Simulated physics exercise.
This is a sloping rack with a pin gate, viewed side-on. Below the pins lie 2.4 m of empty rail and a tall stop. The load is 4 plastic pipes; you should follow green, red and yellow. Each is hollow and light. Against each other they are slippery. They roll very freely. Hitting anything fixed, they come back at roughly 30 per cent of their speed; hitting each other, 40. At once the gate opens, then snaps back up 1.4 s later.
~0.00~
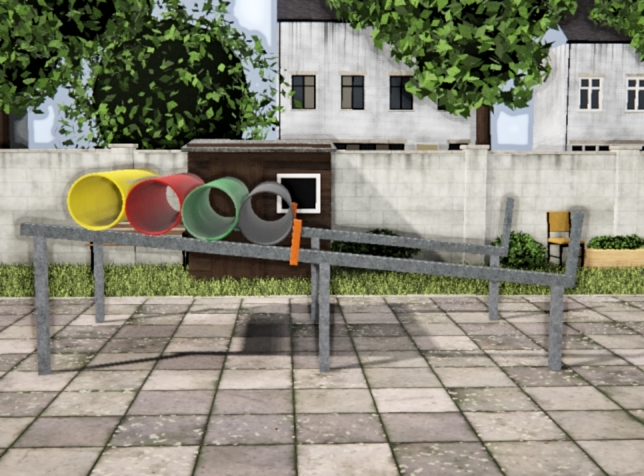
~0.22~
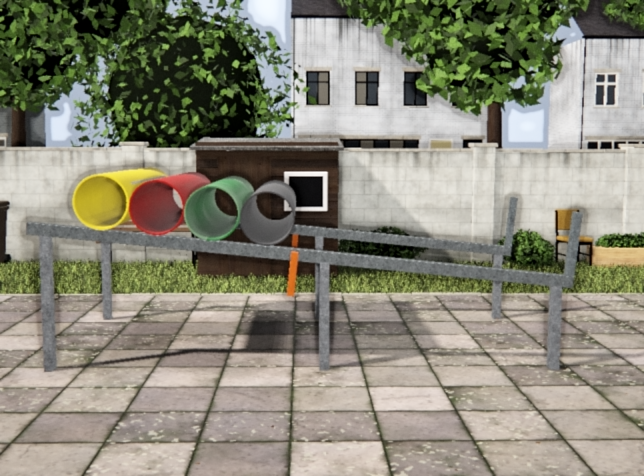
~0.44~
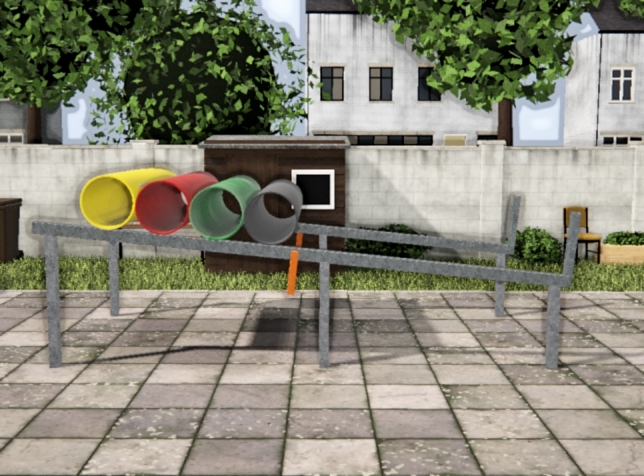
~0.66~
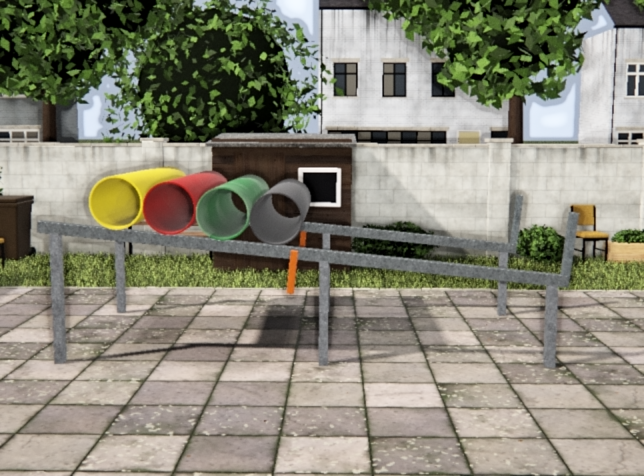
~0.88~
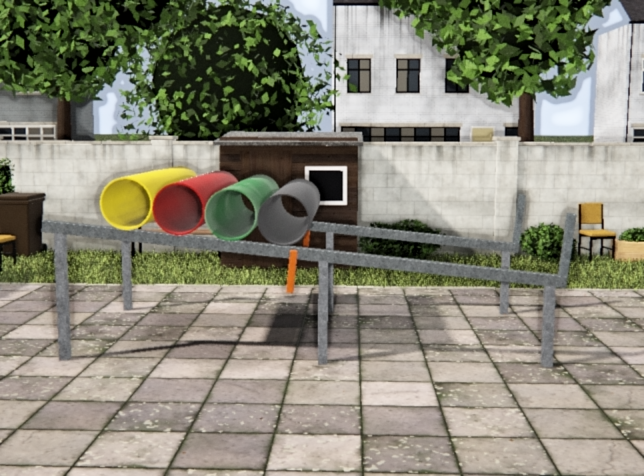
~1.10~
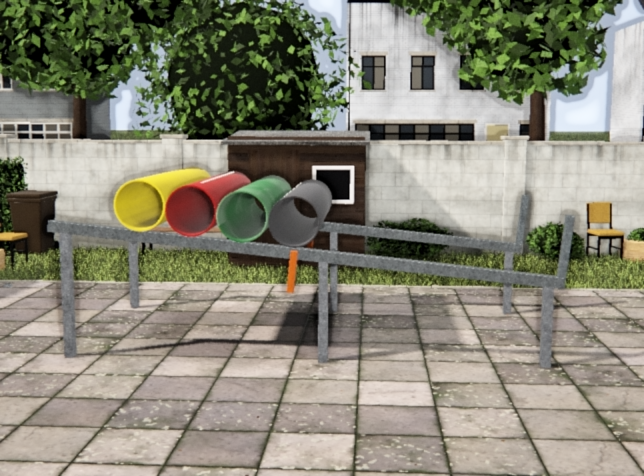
The clip opens on yellow, red, green and grey pipes resting side by side on a gently sloping metal rack in a paved yard, held by an orange gate. The gate drops, and the pipes roll slowly a short way down to the right, staying close together, as the view shifts slightly.
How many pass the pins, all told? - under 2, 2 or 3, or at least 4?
I would say under 2.
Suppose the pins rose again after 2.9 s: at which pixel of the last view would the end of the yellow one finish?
(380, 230), roughly.
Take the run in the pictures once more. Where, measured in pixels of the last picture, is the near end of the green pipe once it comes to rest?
I'd say somewhere close to (268, 219).
After 1.3 s, green is on the rails, 40 cm above the pins, rolling right; red is on the rails, 85 cm above the pins, rolling right; yellow is on the rails, 130 cm above the pins, rolling right; 1 through so far.
After 1.4 s, green is on the rails, 35 cm above the pins, rolling right; red is on the rails, 80 cm above the pins, rolling right; yellow is on the rails, 125 cm above the pins, rolling right; 1 through so far.
After 1.6 s, green is in the air, 25 cm above the pins, rolling left; red is on the rails, 75 cm above the pins, rolling left; yellow is on the rails, 120 cm above the pins, rolling left; 1 through so far.
At rest (3.4 s), green is on the rails, 25 cm above the pins; red is on the rails, 70 cm above the pins; yellow is on the rails, 120 cm above the pins; 1 through so far.
